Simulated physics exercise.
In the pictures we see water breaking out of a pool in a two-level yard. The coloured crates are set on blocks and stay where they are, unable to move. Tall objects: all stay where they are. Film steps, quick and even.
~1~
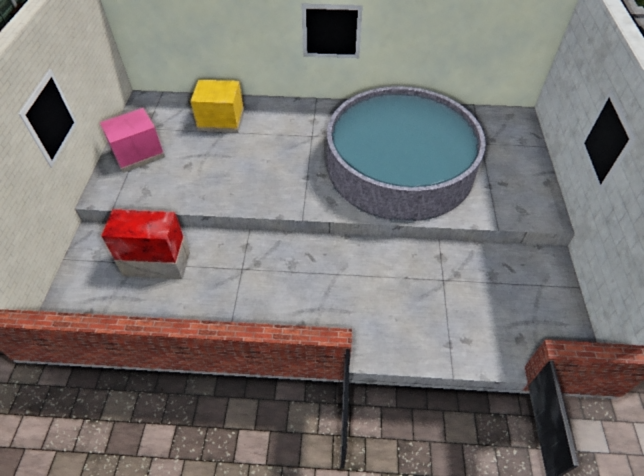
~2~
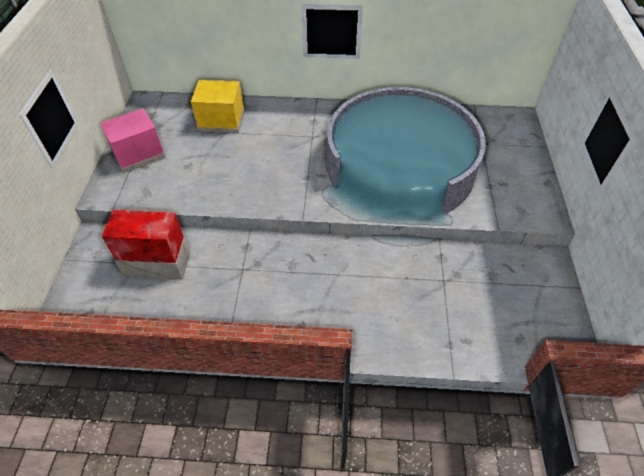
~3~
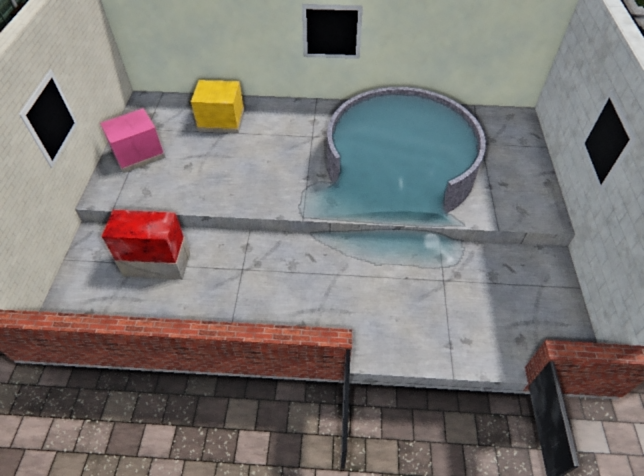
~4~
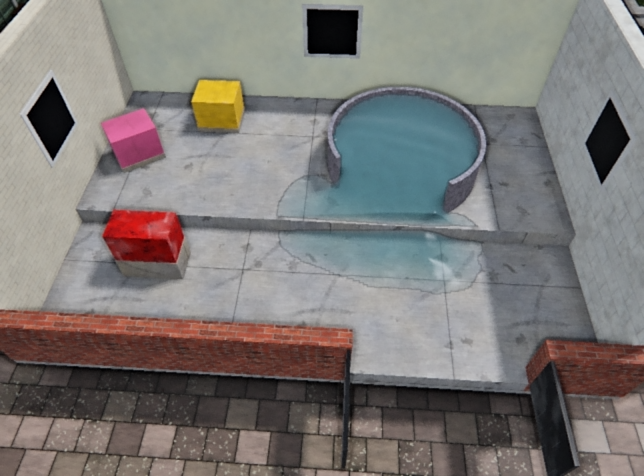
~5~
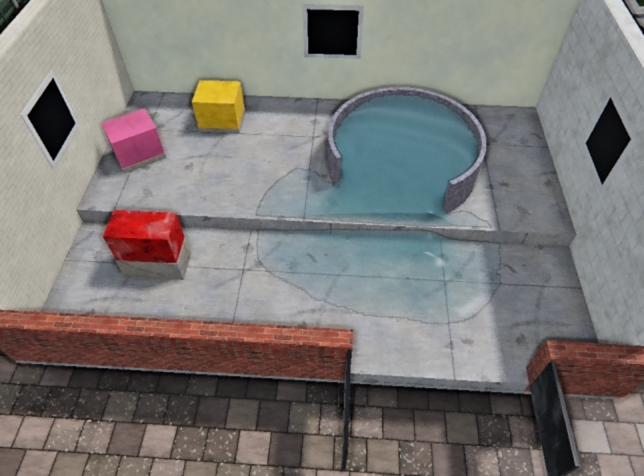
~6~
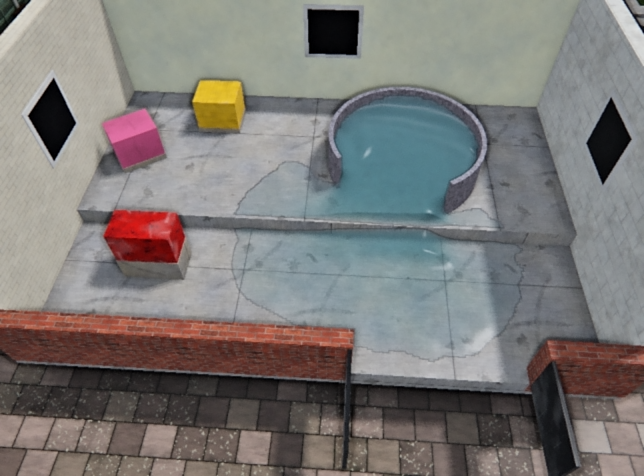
In this clip, a round pool in a two-level walled yard opens at its front, and water pours out across the upper level, then over the step, spreading over the lower paving while the colored boxes stay still.
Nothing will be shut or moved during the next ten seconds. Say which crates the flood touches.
Outcome: The yellow crate avoids any dampness from the water; the pink crate avoids any dampness from the water; the red crate avoids any dampness from the water.
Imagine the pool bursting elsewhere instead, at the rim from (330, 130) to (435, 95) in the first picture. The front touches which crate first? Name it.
The yellow-painted one, by my reading.
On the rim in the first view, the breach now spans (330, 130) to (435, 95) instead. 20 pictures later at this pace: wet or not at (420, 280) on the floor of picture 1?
I'd say it's left alone there.
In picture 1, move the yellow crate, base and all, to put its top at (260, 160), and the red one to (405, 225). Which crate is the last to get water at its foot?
The pink one comes last.
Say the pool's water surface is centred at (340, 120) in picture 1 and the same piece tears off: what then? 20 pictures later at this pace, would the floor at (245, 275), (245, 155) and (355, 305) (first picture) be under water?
Taking the three spots in order: Swamped, bare, swamped.
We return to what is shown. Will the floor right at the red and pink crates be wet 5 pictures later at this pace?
At red the front is there, at pink it is absent.
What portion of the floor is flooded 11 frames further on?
Near 40 in a hundred.
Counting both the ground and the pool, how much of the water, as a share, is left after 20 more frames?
Near 72 percent, give or take.
A moment on, water covers 35 % of the floor; the yellow crate not reached, the pink crate not reached, the red crate water round its plinth.
Next, water covers 40 % of the floor; the yellow crate not reached, the pink crate not reached, the red crate water round its plinth.
Then, water covers 45 % of the floor; the yellow crate not reached, the pink crate not reached, the red crate water round its plinth.
Later, water covers 45 % of the floor; the yellow crate not reached, the pink crate water round its plinth, the red crate water round its plinth.
In the end, water covers 50 % of the floor; the yellow crate stayed above the water, the pink crate stayed above the water, the red crate stayed above the water.
